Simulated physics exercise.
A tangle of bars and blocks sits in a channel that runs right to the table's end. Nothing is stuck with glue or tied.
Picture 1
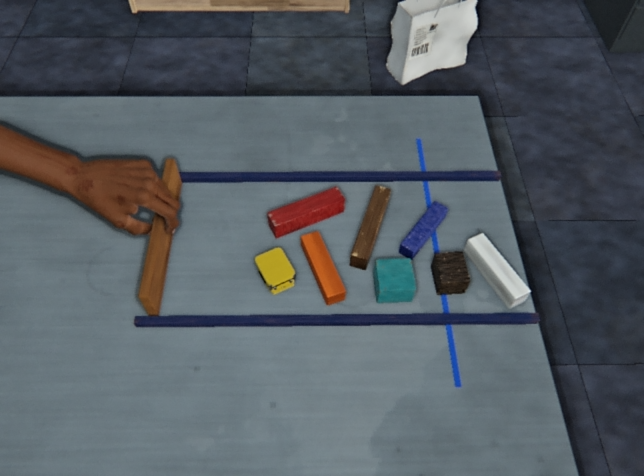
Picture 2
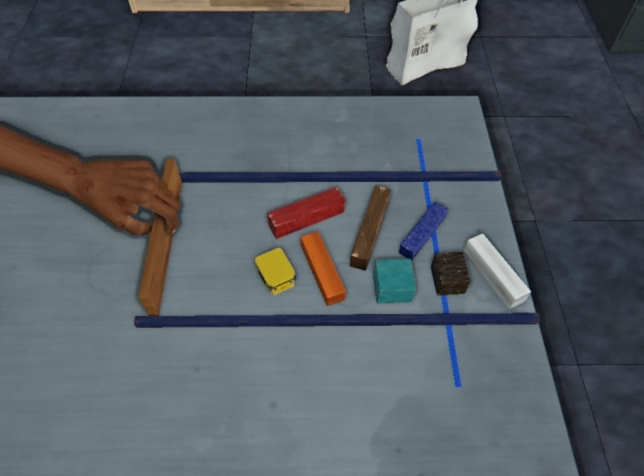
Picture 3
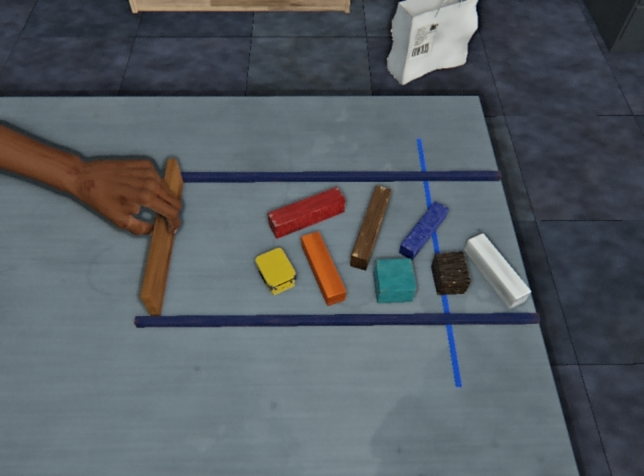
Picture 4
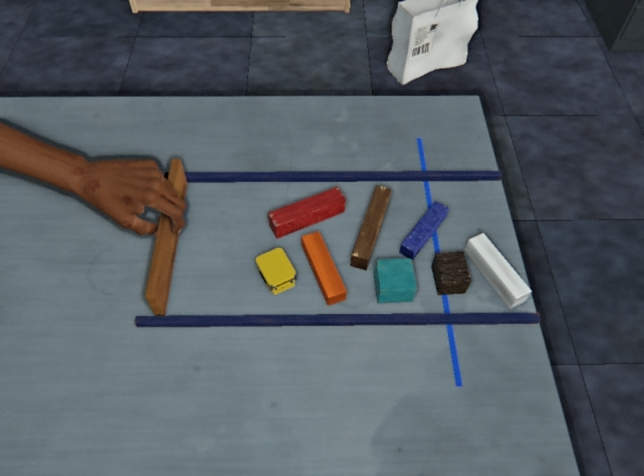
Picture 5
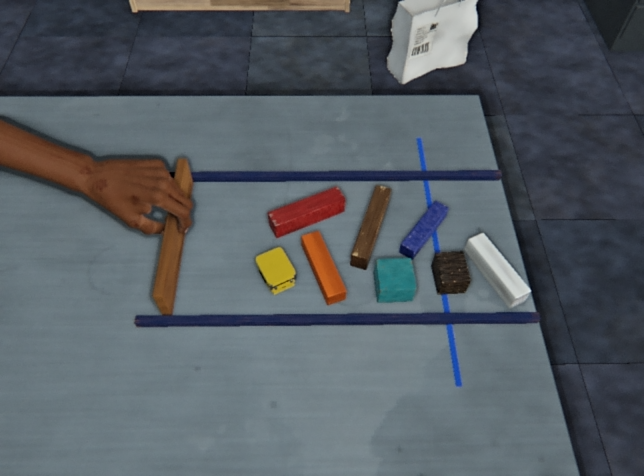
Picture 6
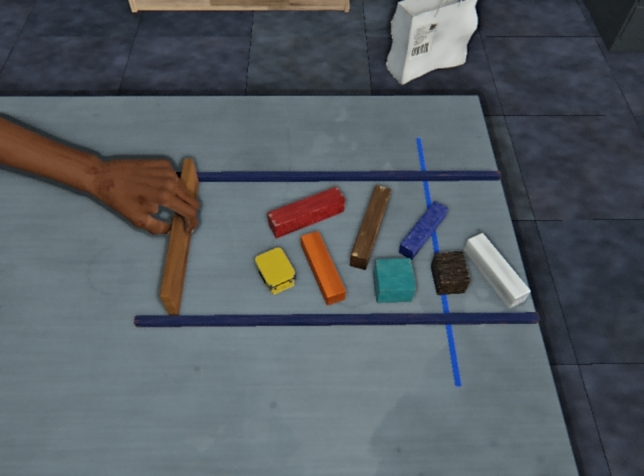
On a grey tabletop above dark floor tiles, seen from above by a still camera, two dark blue rails form a channel reaching the table's right end. Between them lie red, brown, orange and blue bars, yellow, turquoise and black blocks, and a white stick, with blue tape crossing beneath. A hand at left holds a wooden board upright across the channel, then slides it slightly rightward, touching nothing else.
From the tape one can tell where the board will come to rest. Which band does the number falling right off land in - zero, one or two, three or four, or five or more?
The push clears one or two off the end, I'd bet.
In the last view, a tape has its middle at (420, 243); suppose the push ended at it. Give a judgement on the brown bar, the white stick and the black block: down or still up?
One by one: The brown bar holds its spot, the white stick topples, the black block holds its spot.
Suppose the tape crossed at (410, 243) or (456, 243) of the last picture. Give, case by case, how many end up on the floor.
So that's 1 for the first and 2 for the second.
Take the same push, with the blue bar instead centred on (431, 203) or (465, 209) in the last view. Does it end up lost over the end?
In that order: Stays aboard, then stays aboard.
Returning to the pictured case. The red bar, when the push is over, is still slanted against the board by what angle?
Some 0 degrees.
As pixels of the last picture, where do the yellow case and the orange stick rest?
In the last picture the yellow case sits at (456, 275) while the orange stick sits at (478, 266).
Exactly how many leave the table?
Counted up, you get 2.
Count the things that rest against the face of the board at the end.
Contact count: 2.
A little later, none off yet; white stick at rest near (496, 270); black block at rest near (450, 273); blue bar at rest near (424, 230).
Next, none off yet; white stick shifted a little near (525, 267); black block shifted about its own width near (504, 273); blue bar shifted about its own width near (466, 226).
When it is over, the number that fall off is one or two; down, black block and white stick.
